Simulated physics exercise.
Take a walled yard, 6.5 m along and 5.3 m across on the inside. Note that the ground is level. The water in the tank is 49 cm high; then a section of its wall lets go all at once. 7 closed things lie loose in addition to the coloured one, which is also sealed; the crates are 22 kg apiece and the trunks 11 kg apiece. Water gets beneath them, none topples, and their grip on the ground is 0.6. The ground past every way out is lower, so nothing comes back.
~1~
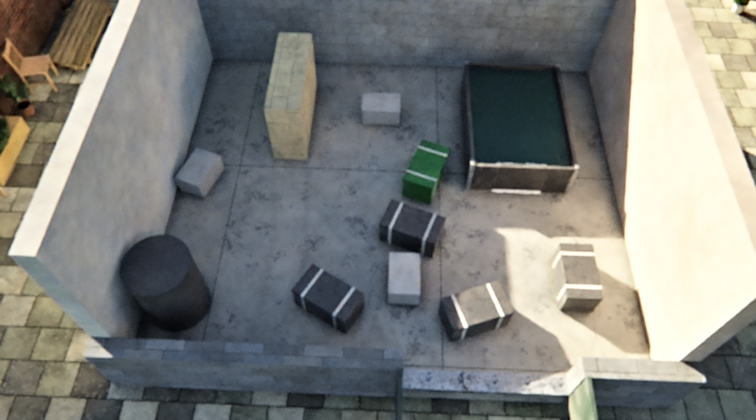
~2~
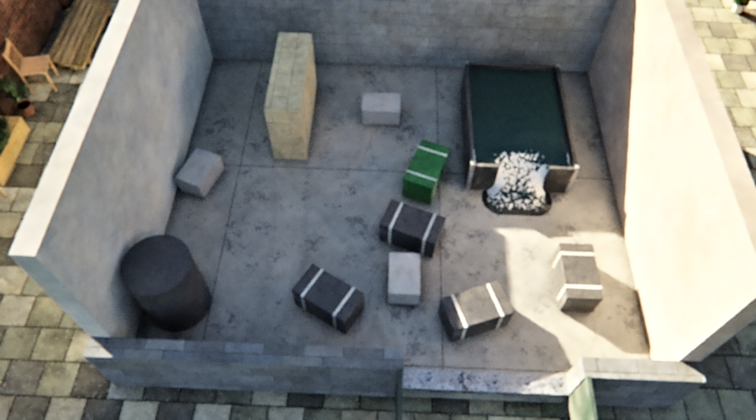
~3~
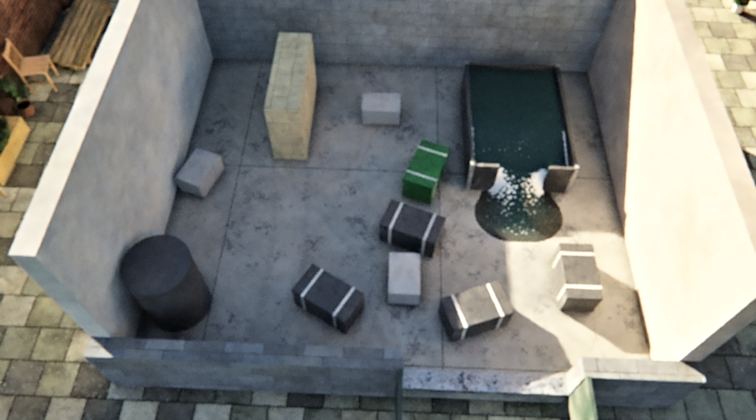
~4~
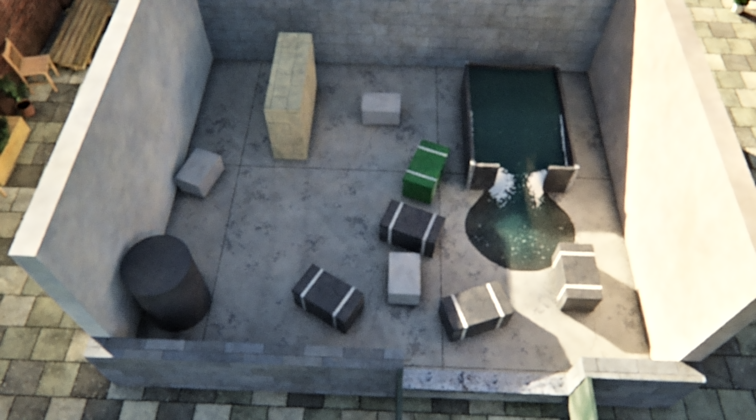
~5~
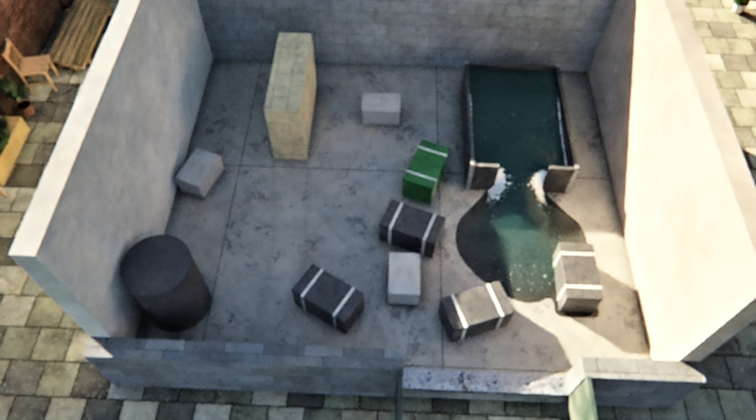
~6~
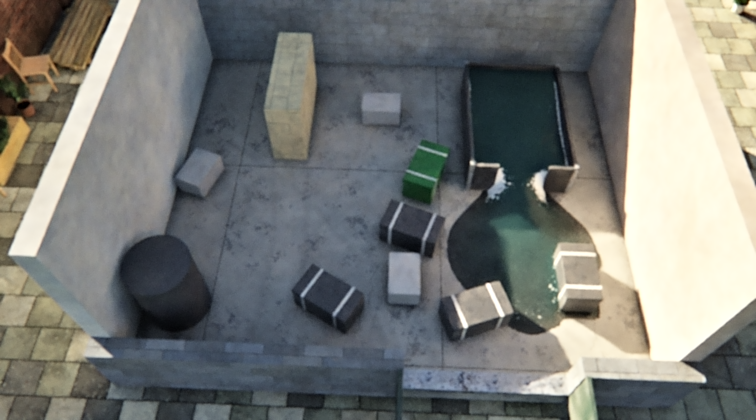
A walled yard with a level grey floor is seen from high above, looking down over its low front wall. A dark green tank of water stands at the back right, a pale upright block and dark cylinder stand to the left, and grey boxes, dark strapped trunks and one green trunk lie scattered between. Water bursts white through the tank's front and spreads forward in a dark pool around the right-hand trunks, which stay still.
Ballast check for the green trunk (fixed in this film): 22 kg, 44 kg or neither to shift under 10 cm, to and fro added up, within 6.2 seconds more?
The light setting does the job.
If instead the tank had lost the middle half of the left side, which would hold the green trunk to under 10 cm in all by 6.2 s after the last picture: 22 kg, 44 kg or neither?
Then you need the heavier mass.
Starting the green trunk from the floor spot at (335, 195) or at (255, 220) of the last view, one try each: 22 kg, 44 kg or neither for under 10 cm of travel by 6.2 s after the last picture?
In that order: The lighter suffices; the lighter suffices.
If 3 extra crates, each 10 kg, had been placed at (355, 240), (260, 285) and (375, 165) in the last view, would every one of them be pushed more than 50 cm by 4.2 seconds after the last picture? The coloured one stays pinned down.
Order as listed: Inside the limit, inside the limit, inside the limit.
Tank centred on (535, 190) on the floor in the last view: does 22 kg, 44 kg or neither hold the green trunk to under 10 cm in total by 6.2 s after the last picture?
Then the answer is that either mass works.
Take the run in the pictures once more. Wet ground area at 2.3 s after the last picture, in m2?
About 13 m2.
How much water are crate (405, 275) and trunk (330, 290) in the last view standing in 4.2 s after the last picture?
2 and 1 cm.
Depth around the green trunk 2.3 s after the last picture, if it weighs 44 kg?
Depth: Approx. 0 cm.
Then, 0.6 s after the last picture the green trunk would be 0 cm from its start with 22 kg and 0 cm from its start with 44 kg; 0 cm of water round it then.
Then, 2.3 s after the last picture the green trunk would be 0 cm from its start with 22 kg and 0 cm from its start with 44 kg; 0 cm of water round it then.
Then, 4.2 s after the last picture the green trunk would be 0 cm from its start with 22 kg and 0 cm from its start with 44 kg; 0 cm of water round it then.
Then, 6.2 s after the last picture the green trunk would be 0 cm from its start with 22 kg and 0 cm from its start with 44 kg; 1 cm of water round it then.
